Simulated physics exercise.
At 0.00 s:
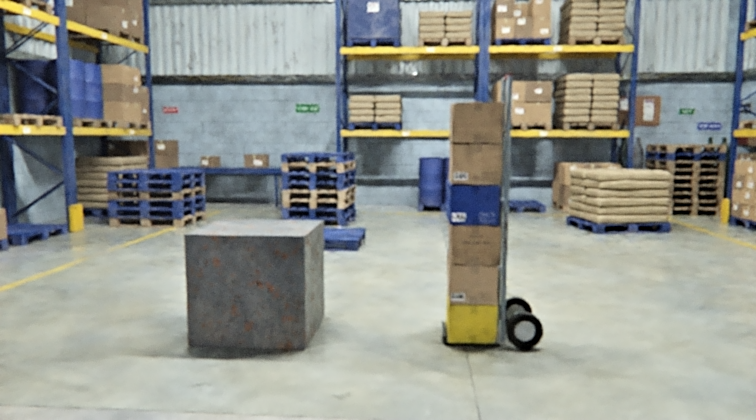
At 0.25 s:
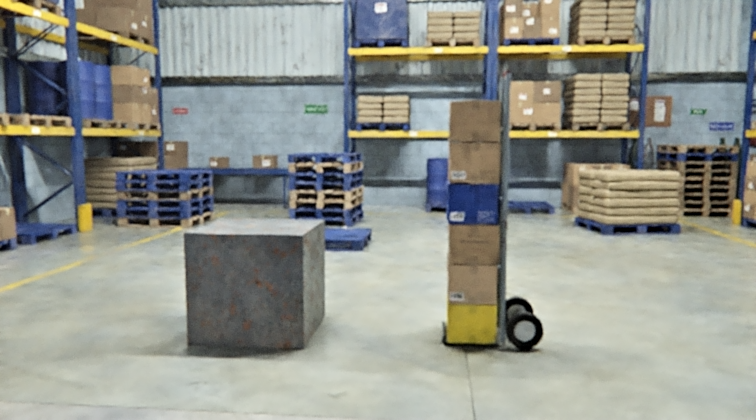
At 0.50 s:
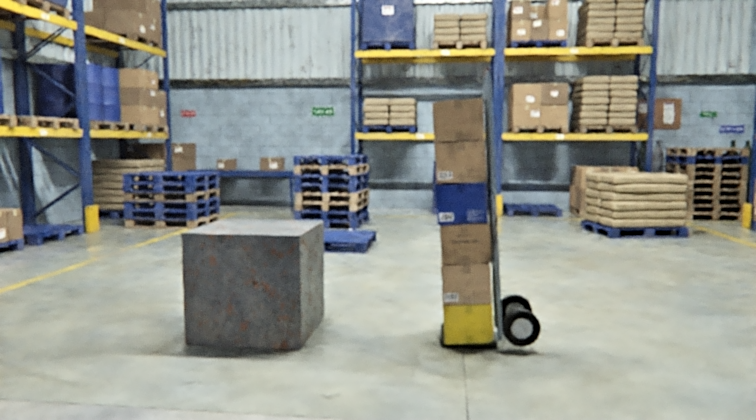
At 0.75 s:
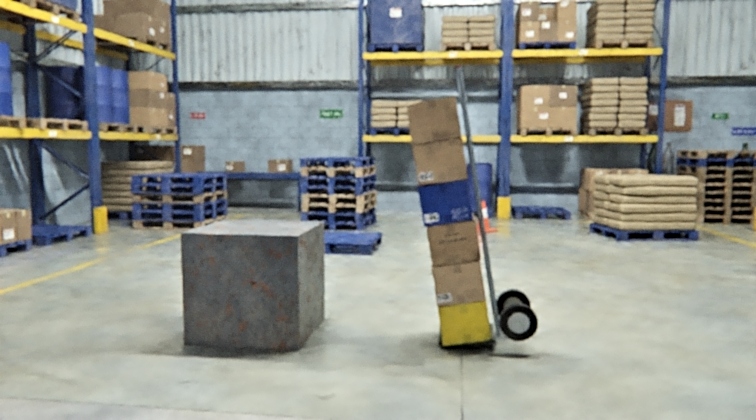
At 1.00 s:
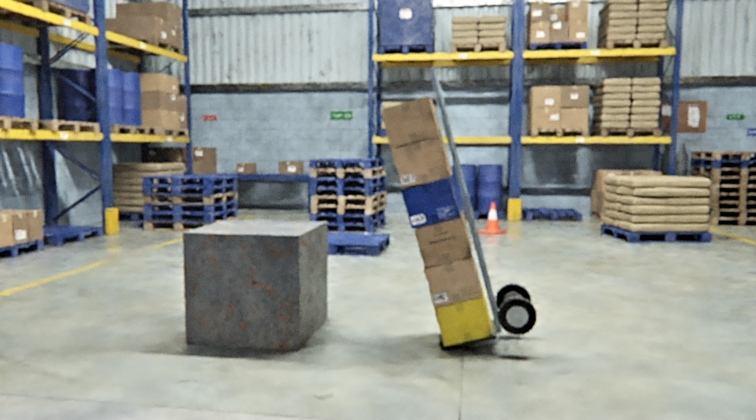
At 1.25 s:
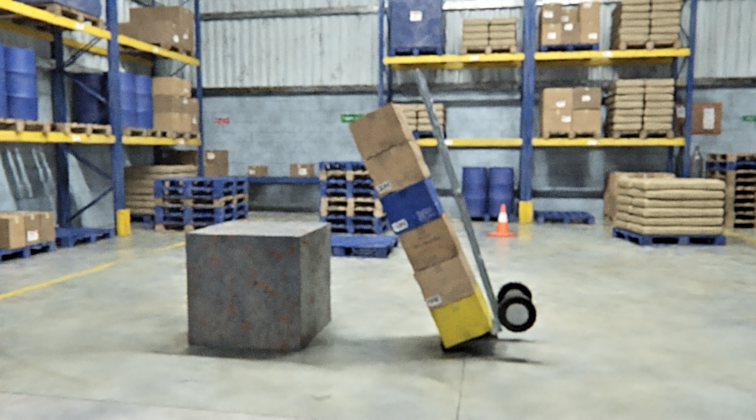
A tall stack of six brown, blue and yellow cartons stands on a wheeled hand truck, right of a mottled grey block on a concrete floor. Seen from floor level across a warehouse, blue and yellow racks, pallets and sacks line the background. As the camera shifts slightly around them, the truck and cartons, upright at first, lean steadily leftward toward the block, an orange cone appearing behind.
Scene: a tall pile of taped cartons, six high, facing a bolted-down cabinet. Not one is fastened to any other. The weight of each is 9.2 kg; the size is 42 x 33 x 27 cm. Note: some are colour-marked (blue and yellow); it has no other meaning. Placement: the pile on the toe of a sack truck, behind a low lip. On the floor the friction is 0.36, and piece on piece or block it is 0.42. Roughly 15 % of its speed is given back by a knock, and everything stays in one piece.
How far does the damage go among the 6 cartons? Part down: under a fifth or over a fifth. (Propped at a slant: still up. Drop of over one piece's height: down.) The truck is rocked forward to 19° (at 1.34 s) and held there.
The downed tally sits above one in five.
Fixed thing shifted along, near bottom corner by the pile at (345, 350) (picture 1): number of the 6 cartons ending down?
That comes to 2.
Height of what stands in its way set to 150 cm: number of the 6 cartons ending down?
0.
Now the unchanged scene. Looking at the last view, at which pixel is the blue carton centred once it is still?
It ends up centred close to (343, 253).
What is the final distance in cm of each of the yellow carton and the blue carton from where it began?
Moved: Yellow 20, blue 100.
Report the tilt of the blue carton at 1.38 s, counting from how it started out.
Tilt from start: Approx. 30 degrees.
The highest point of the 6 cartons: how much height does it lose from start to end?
Something like 50 cm, give or take.
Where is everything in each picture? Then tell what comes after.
In the first picture (pixels give the middle of a visible side; the camera moves round a little), truck frame (508, 131) 0° forward; blue carton (475, 205); yellow carton (473, 324); none has stirred.
Truck frame (507, 129) 0° forward; blue carton (473, 204), in the second picture.
Truck frame (491, 126) 4° forward; blue carton (461, 204) 4° from how it stood; yellow carton (468, 325) 4° from how it stood; movement in 6 of them, in the third picture.
Truck frame (467, 123) 10° forward; blue carton (445, 204) 10° from how it stood; yellow carton (465, 324) 10° from how it stood; steepest lean 10°, the carton at (433, 121); movement in 6 of them, in the fourth picture.
Truck frame (445, 122) 15° forward; blue carton (430, 204) 16° from how it stood; yellow carton (463, 322) 16° from how it stood; steepest lean 16°, the carton at (409, 123); movement in 6 of them, in the fifth picture.
Truck frame (433, 123) 19° forward; blue carton (409, 208) 24° from how it stood; yellow carton (460, 321) 24° from how it stood; steepest lean 24°, the carton at (377, 132); movement in 6 of them, in the sixth picture.
After 1.38 s, none of the 6 cartons down, 6 disturbed; blue carton 31° from how it stood; yellow carton 31° from how it stood.
After 1.56 s, 1 of the 6 cartons down; blue carton 46° from how it stood, 18 cm lower; yellow carton 46° from how it stood.
After 2.18 s, 3 of the 6 cartons down; blue carton 59° from how it stood, 36 cm lower; yellow carton 59° from how it stood.
In the end (3.0 s), 3 of the 6 cartons down; blue carton 59° from how it stood, 36 cm lower; yellow carton 59° from how it stood. That is 50 per cent. From the last view, middles, blue carton near (343, 253), yellow carton near (446, 309).
